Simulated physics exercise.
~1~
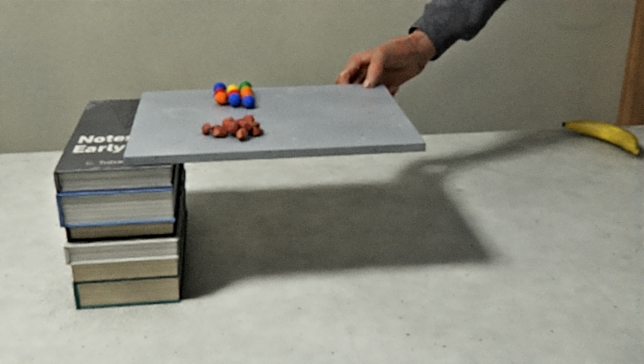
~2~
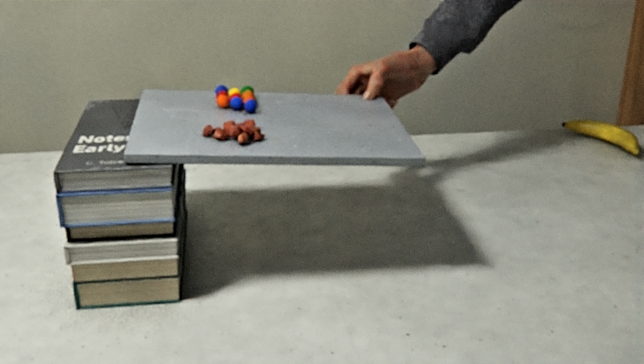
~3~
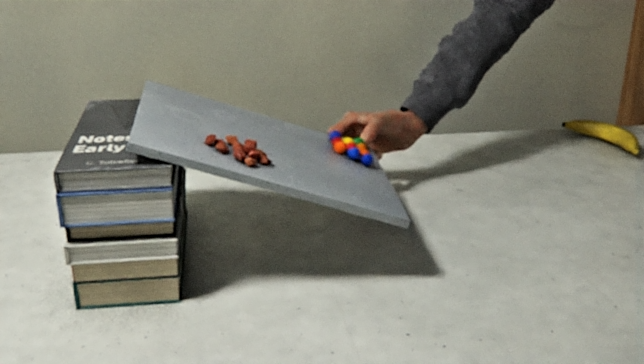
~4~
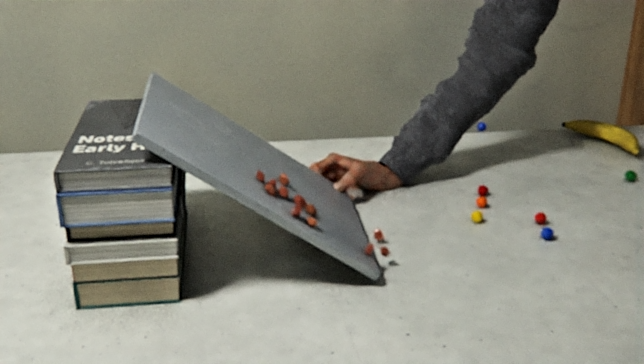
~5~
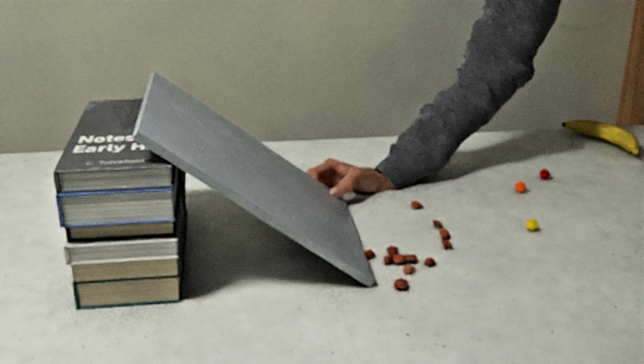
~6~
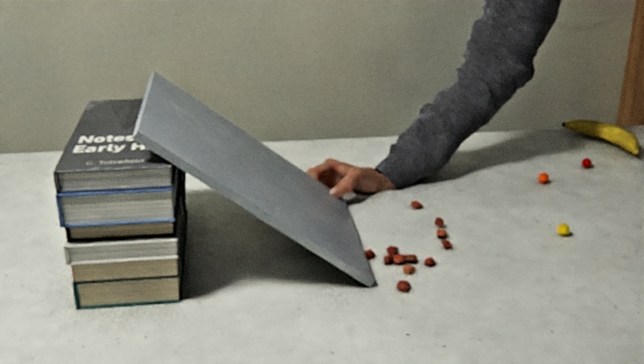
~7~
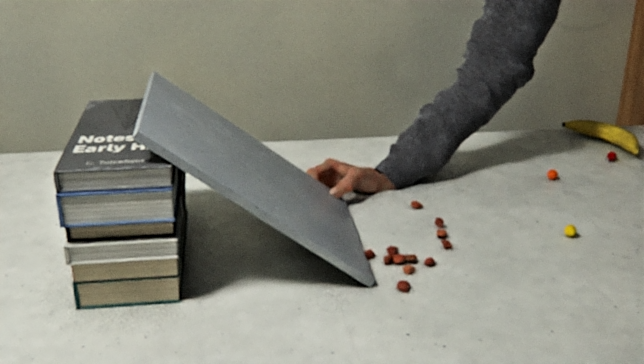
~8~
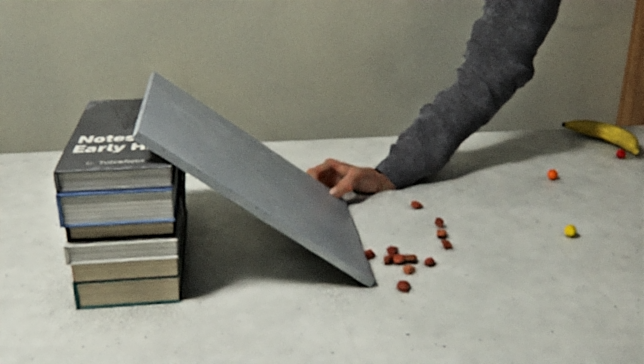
On a pale counter against a plain wall, seen from the front and slightly above, a grey board rests its left end on stacked books while a hand holds its right side. Small multicoloured balls lie behind reddish-brown chunks on it, with a banana at far right. The hand lowers the board's right end, and the balls roll off first, scattering far rightward. As the slope steepens, the brown pieces slide down and stop near its foot. A few balls roll on, some leaving view, and the balls end up farther away than the chunks.
